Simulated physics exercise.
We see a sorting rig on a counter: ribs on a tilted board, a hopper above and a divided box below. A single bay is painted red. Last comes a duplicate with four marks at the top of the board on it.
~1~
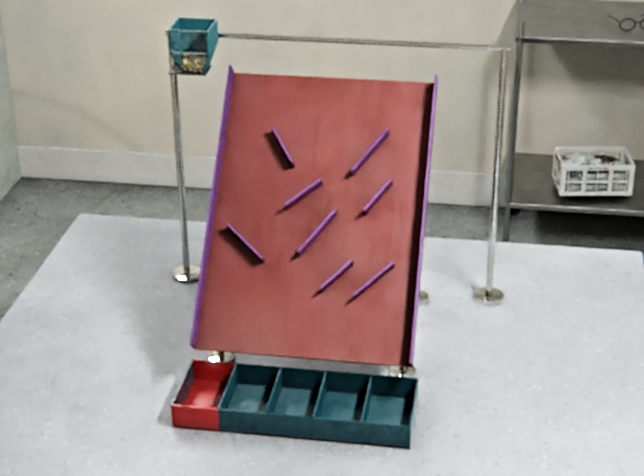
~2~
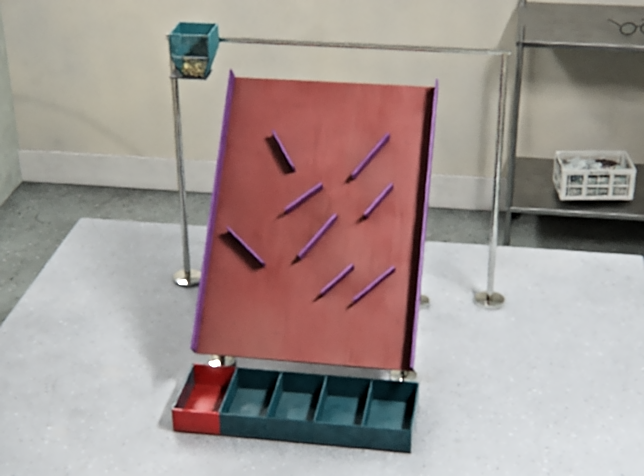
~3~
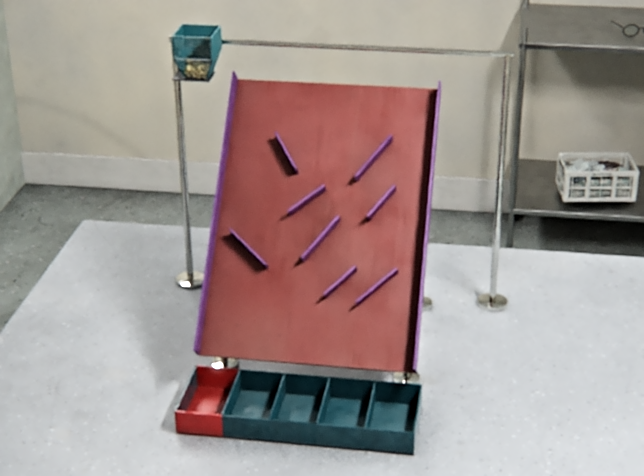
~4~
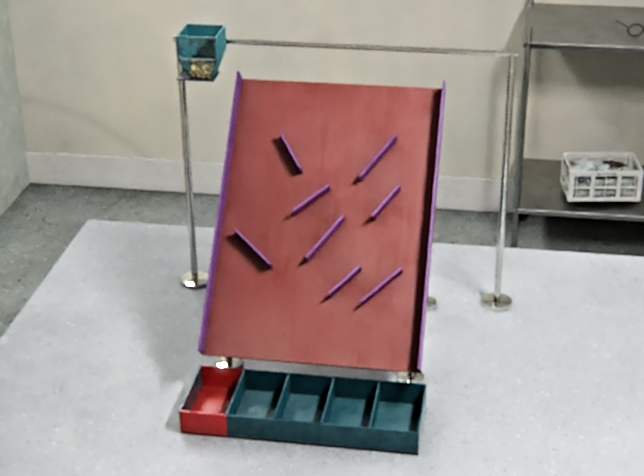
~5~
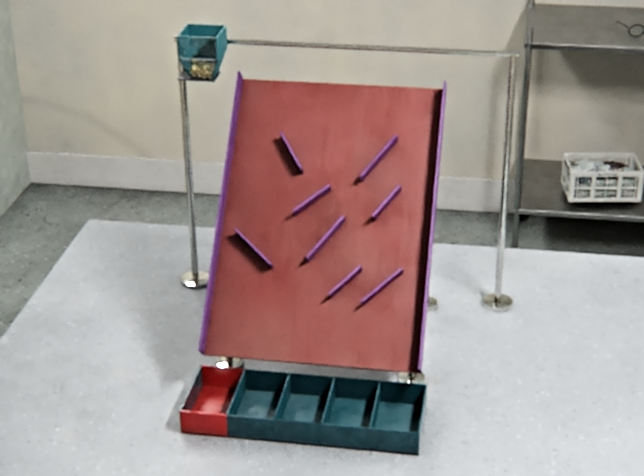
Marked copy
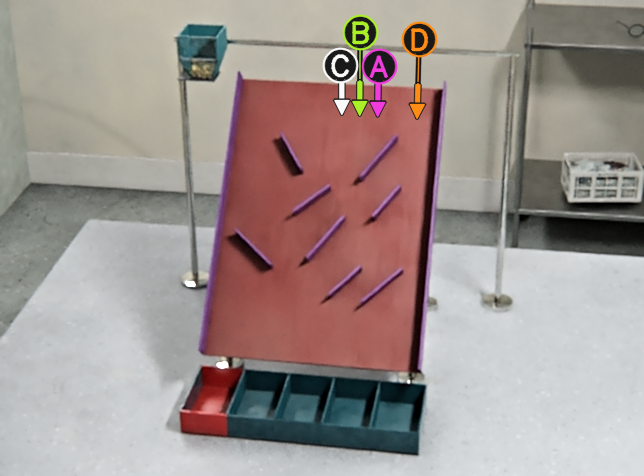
A tilted red board with slanted purple ribs stood below a small teal hopper and above a divided box with one red bay at the left, and nothing moved except a slight shift in the view.
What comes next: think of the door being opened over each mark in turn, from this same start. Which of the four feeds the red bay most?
It is A.
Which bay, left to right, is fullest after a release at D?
It is the fifth one.
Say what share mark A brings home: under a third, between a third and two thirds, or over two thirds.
Mark A gives between a third and two thirds.
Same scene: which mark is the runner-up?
It is B.
On the marked copy, mark A meets the board at (377, 111); mark B meets the board at (359, 110); mark C meets the board at (341, 109); mark D meets the board at (417, 113).
With A, roughly two thirds in the red bay, roughly a quarter in other bays, about a tenth outside the box.
With B, roughly half in the red bay, roughly a third in other bays, about a tenth outside the box.
With C, roughly a quarter in the red bay, roughly two thirds in other bays, about a tenth outside the box.
With D, about a tenth in the red bay, the larger part in other bays, about a tenth outside the box.
